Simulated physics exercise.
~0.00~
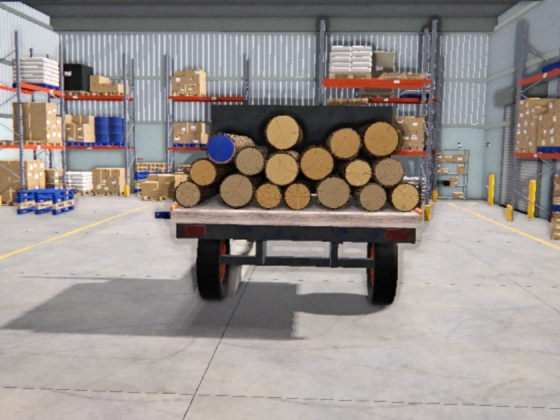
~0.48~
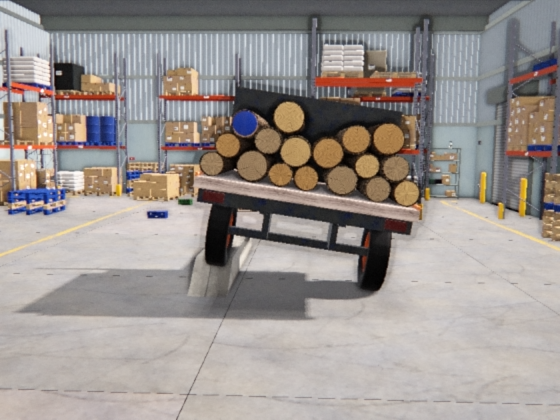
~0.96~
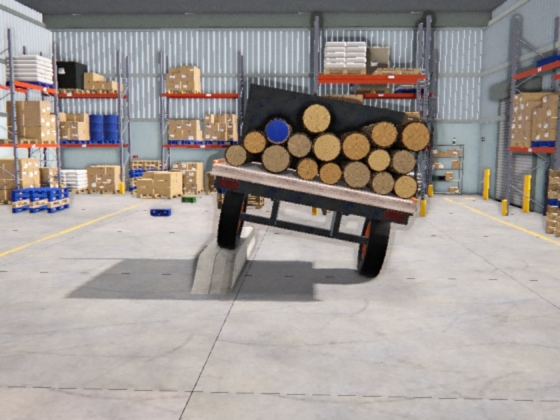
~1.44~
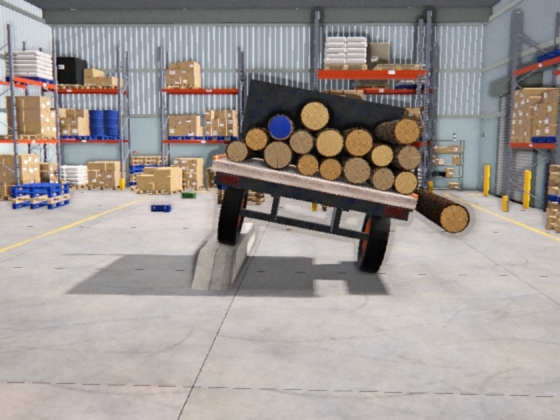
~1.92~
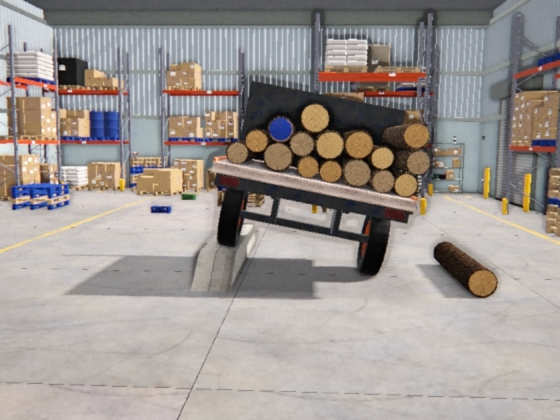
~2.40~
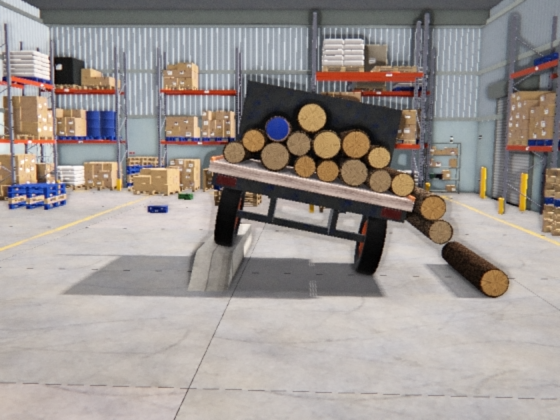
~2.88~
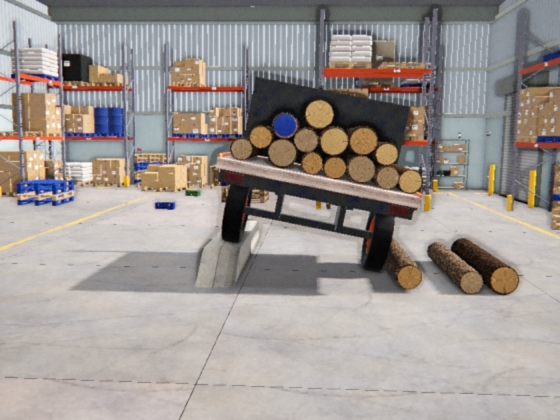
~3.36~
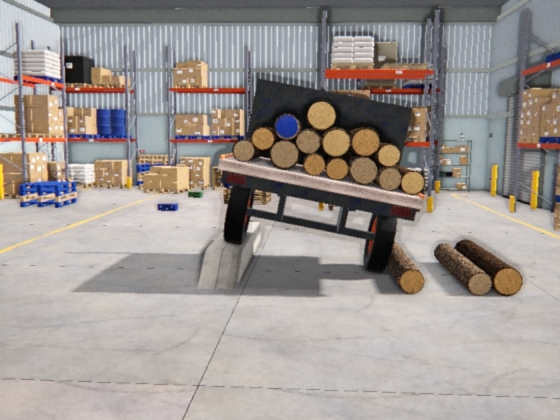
A log-laden trailer tilts on a slab, and three logs roll off its right side.
